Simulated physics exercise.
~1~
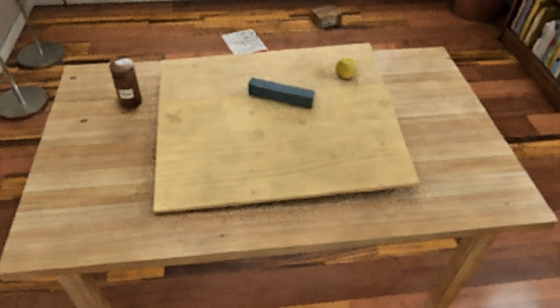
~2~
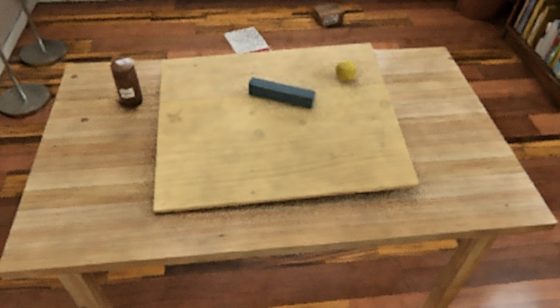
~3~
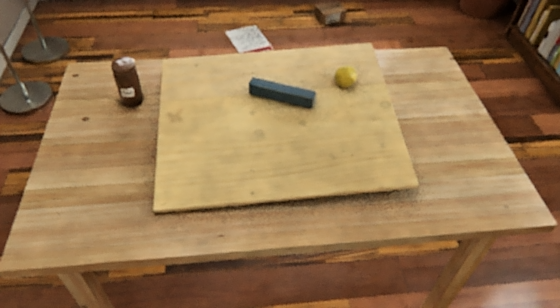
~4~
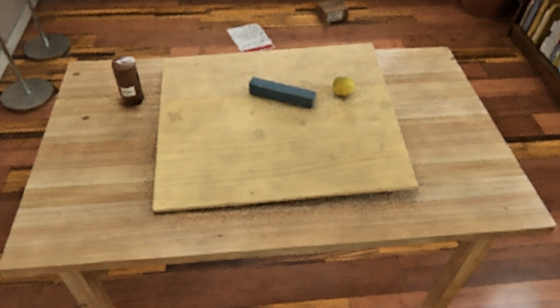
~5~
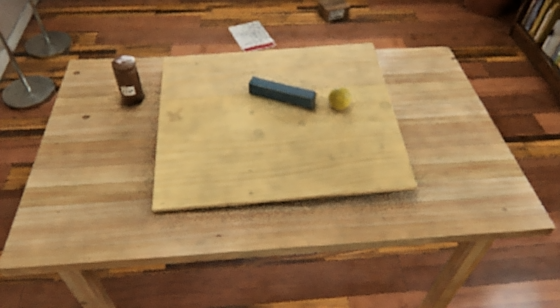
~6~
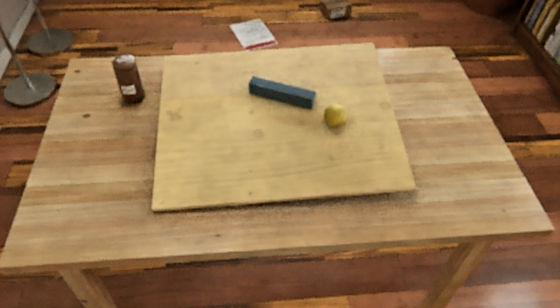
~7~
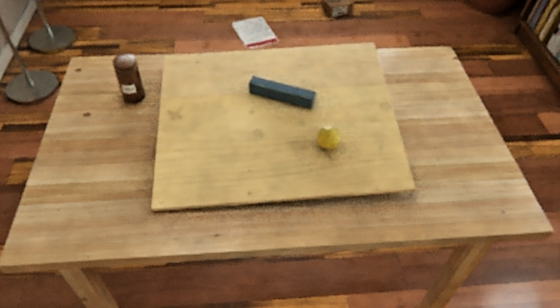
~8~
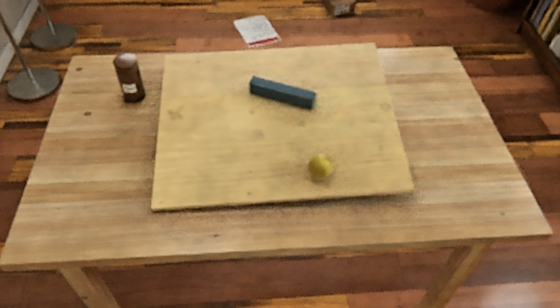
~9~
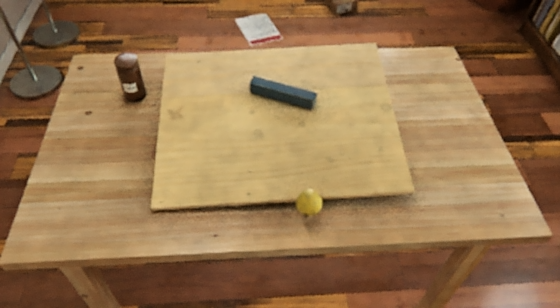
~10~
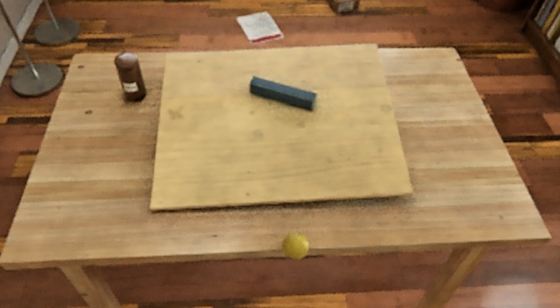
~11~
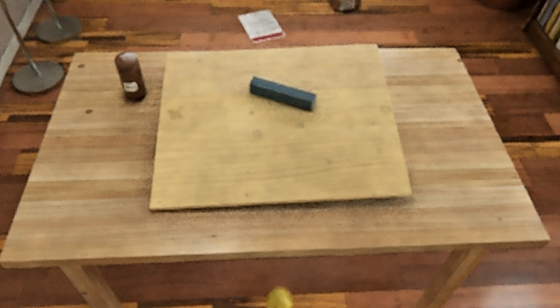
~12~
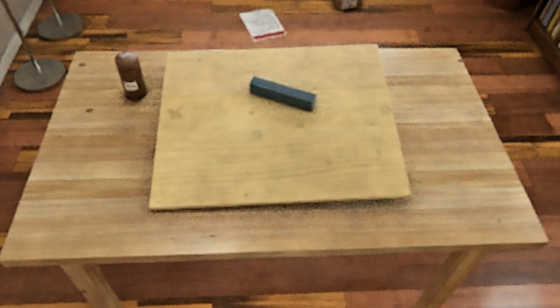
A yellow apple rolls down the tilted board past a dark block and drops off the table's near edge.
